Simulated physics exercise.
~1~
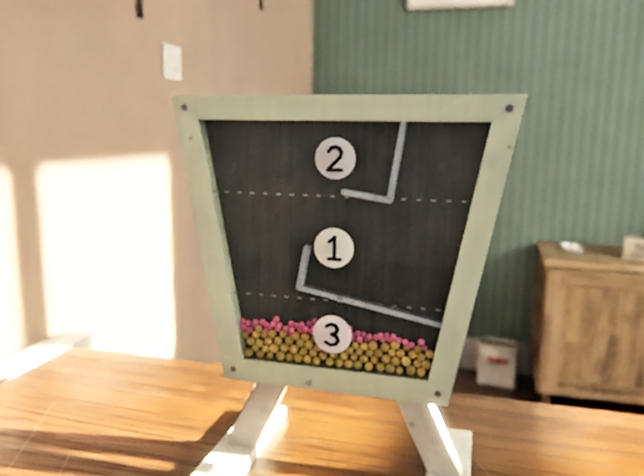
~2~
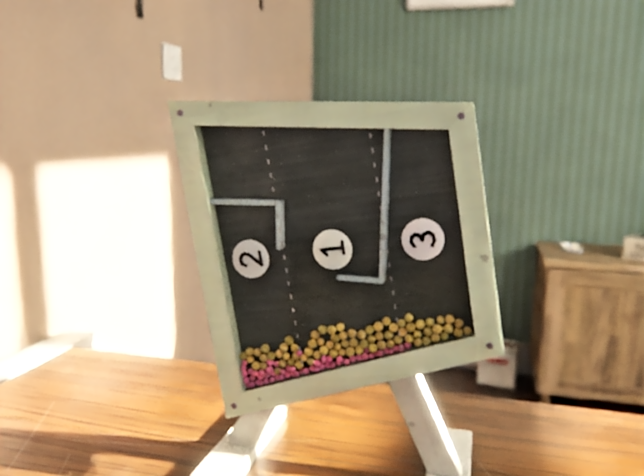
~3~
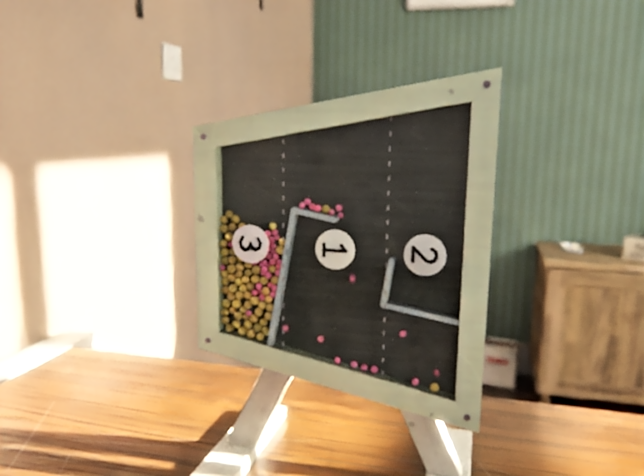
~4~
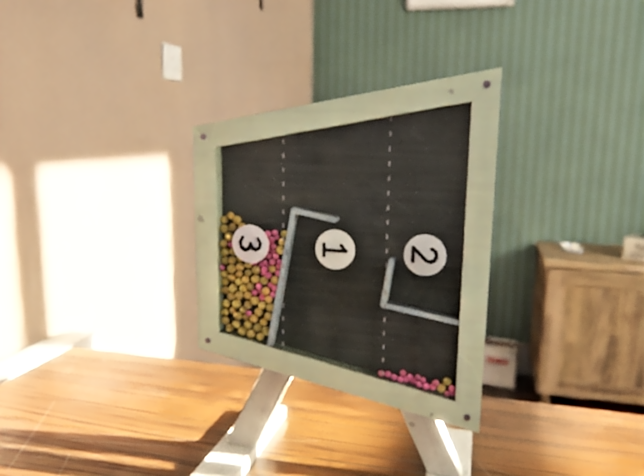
A dark, pale-framed case of yellowish and pink beads turned anticlockwise onto its side, then swung back past upright onto its other side, where most beads stayed behind a ledge on the left and some pink ones settled at the lower right.
